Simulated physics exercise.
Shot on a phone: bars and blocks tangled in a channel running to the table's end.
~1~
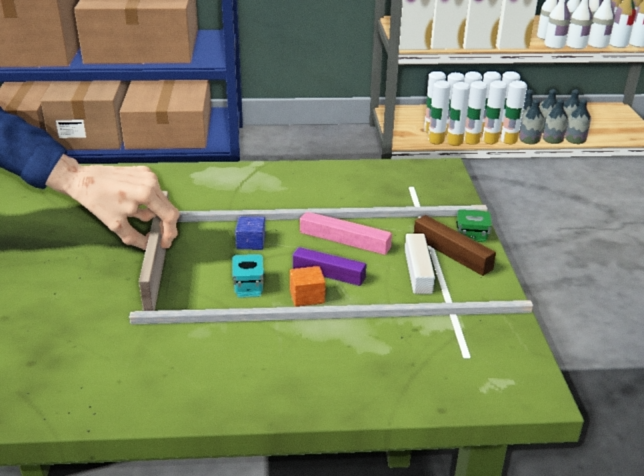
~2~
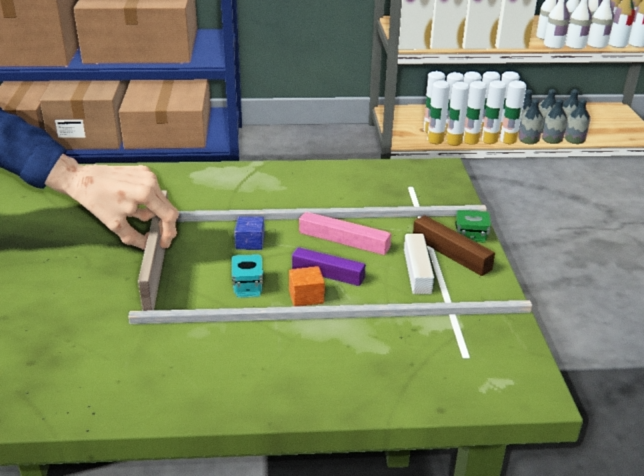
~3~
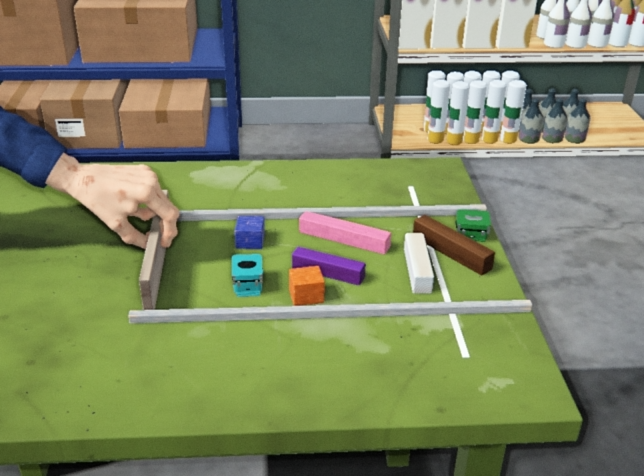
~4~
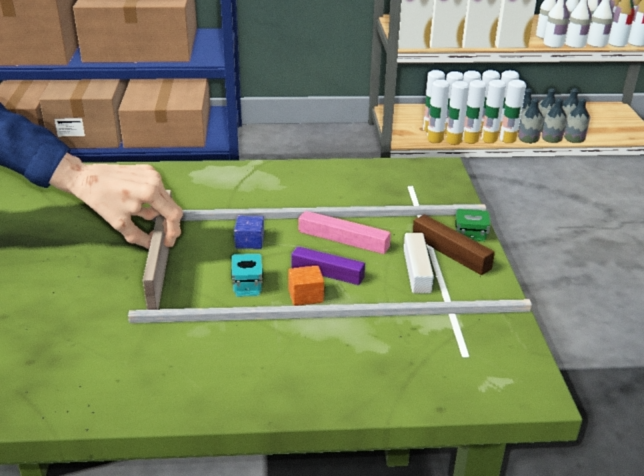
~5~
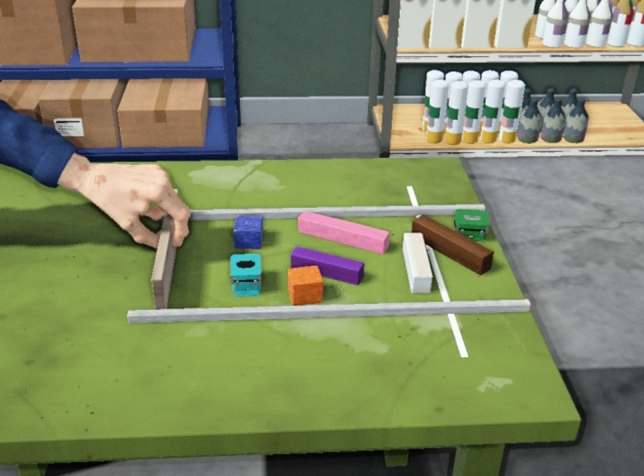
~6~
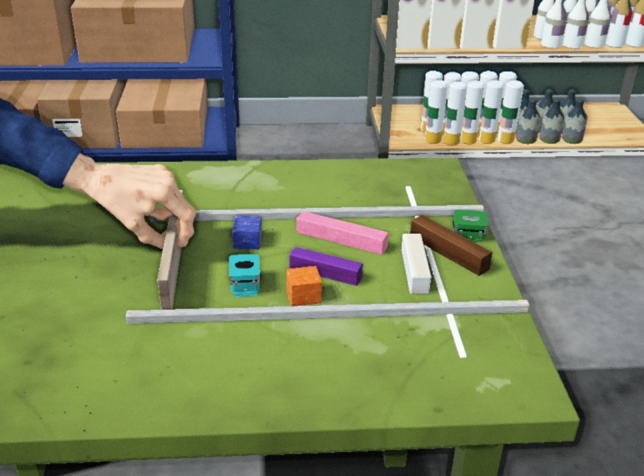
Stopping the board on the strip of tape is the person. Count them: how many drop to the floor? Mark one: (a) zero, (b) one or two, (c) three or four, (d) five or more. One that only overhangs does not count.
(b) one or two.
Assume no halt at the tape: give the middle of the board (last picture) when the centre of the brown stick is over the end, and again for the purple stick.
(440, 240) and then (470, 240), give or take.
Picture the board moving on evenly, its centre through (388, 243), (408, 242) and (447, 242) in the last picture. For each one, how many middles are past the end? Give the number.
The numbers are 0, 0 and 3.
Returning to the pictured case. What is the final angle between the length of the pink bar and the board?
About 35° out of line.
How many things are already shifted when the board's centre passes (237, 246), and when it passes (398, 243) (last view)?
2 and 8.
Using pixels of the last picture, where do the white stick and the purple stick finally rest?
The white stick stops around (508, 277); the purple stick around (467, 260).
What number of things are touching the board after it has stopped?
The count in contact is 4.
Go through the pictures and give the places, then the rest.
Green case (473, 226); brown stick (453, 245); white stick (419, 263); board (157, 249); tape (435, 259), in the first picture.
Brown stick (452, 244); turquoise case (248, 275), in the second picture.
White stick (418, 262); blue block (250, 232), in the third picture.
Green case (472, 226); orange block (306, 286), in the fourth picture.
Brown stick (451, 244); board (168, 247), in the fifth picture.
Green case (470, 226); brown stick (450, 244); white stick (416, 263); board (173, 248); tape (431, 259), in the sixth picture.
Early on, none off yet; green case at rest near (470, 226); brown stick at rest near (450, 244); white stick at rest near (416, 263).
A while later, none off yet; green case at rest near (470, 226); brown stick at rest near (451, 243); white stick travelled a little near (435, 268).
Finally, the number that fall off is one or two; lost, green case.
